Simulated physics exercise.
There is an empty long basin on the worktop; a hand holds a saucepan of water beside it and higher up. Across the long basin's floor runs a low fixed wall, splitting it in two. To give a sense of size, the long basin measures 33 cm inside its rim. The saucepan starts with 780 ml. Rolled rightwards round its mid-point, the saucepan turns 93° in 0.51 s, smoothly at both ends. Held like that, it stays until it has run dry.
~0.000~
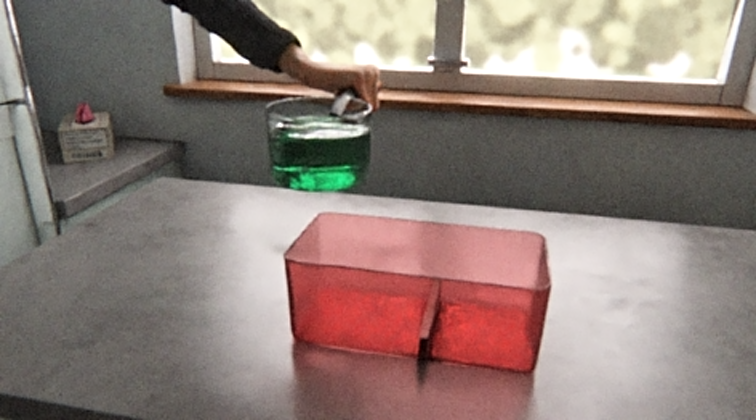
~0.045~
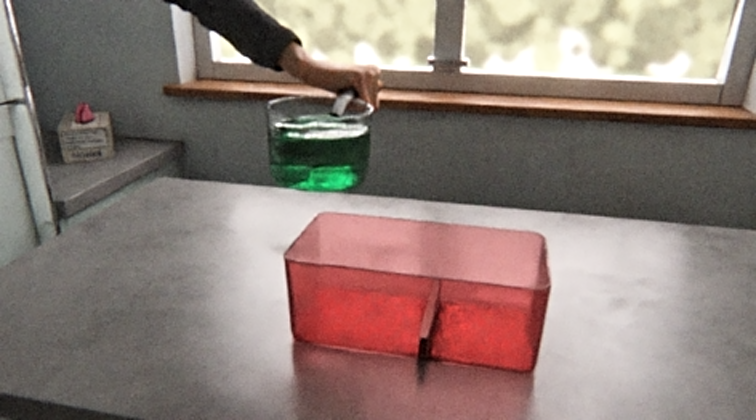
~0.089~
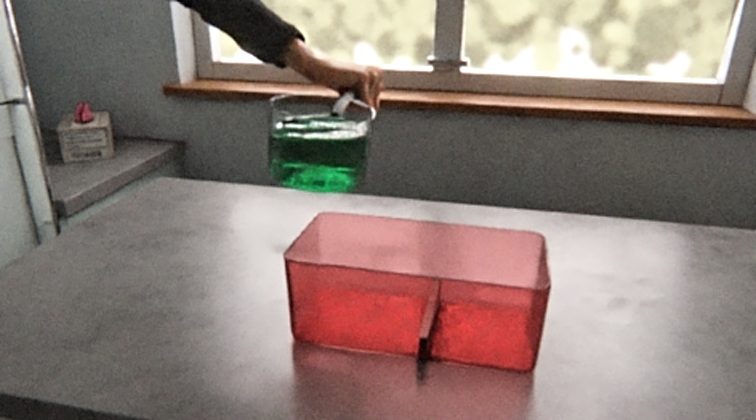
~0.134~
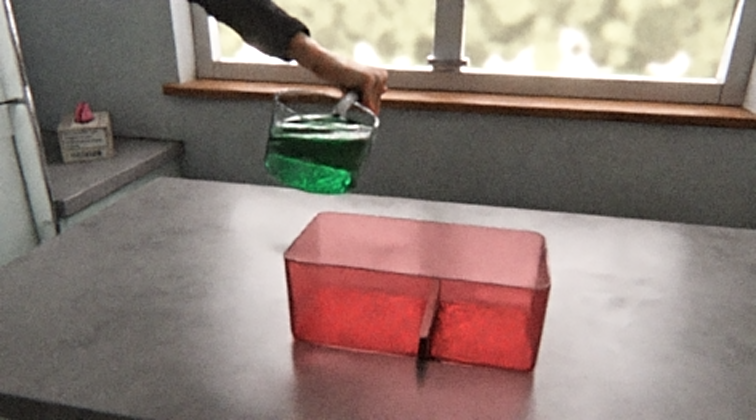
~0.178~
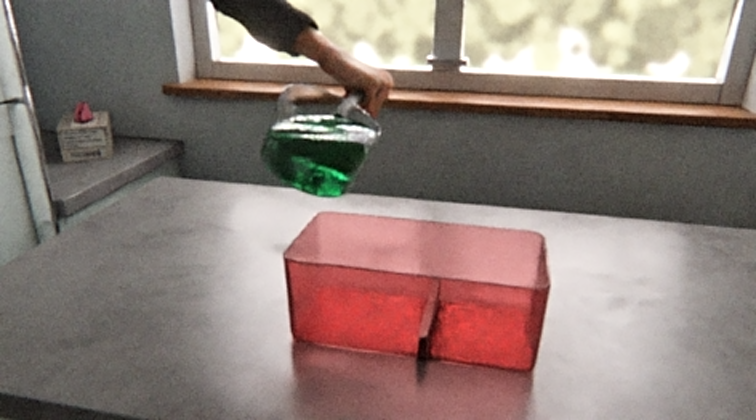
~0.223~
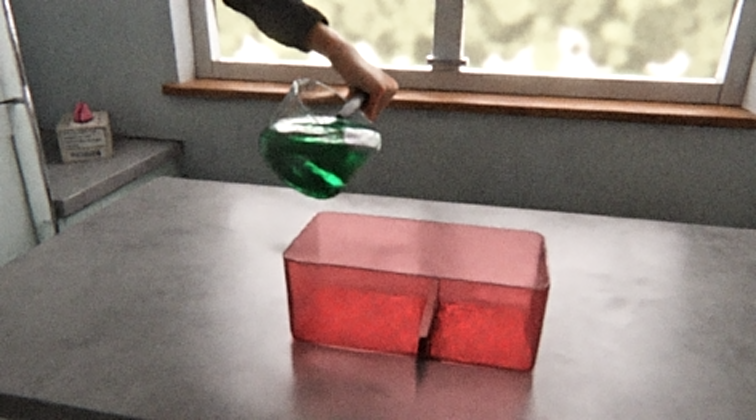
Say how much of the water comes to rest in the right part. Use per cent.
About 25 per cent comes to rest there.
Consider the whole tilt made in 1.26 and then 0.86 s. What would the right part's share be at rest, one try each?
40 then 35 %.
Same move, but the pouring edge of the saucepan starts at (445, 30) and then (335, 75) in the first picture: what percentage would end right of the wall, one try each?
70 and 10 %.
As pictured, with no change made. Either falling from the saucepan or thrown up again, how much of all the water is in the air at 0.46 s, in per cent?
36 per cent.
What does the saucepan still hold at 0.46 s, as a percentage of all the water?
Roughly 50 %.
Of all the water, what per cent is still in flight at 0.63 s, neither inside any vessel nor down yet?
Something like 12 per cent of the total.
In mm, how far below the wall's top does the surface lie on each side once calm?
Close to 10 mm left and close to 22 mm right.
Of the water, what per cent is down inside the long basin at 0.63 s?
That comes to about 68 percent.
Then, 0.46 s in, the tilt is 91° and 49 per cent is still to pour, 15 is left of the wall and 0 right of it.
Then, 0.63 s in, the tilt is 93° and 19 per cent is still to pour, 51 is left of the wall and 18 right of it.
Then, 0.81 s in, the tilt is 93° and 8 per cent is still to pour, 62 is left of the wall and 23 right of it.
Then, 1.01 s in, the tilt is 93° and 3 per cent is still to pour, 70 is left of the wall and 23 right of it.
Finally, 73 per cent lies left of the wall, 25 right of it and 1 outside.
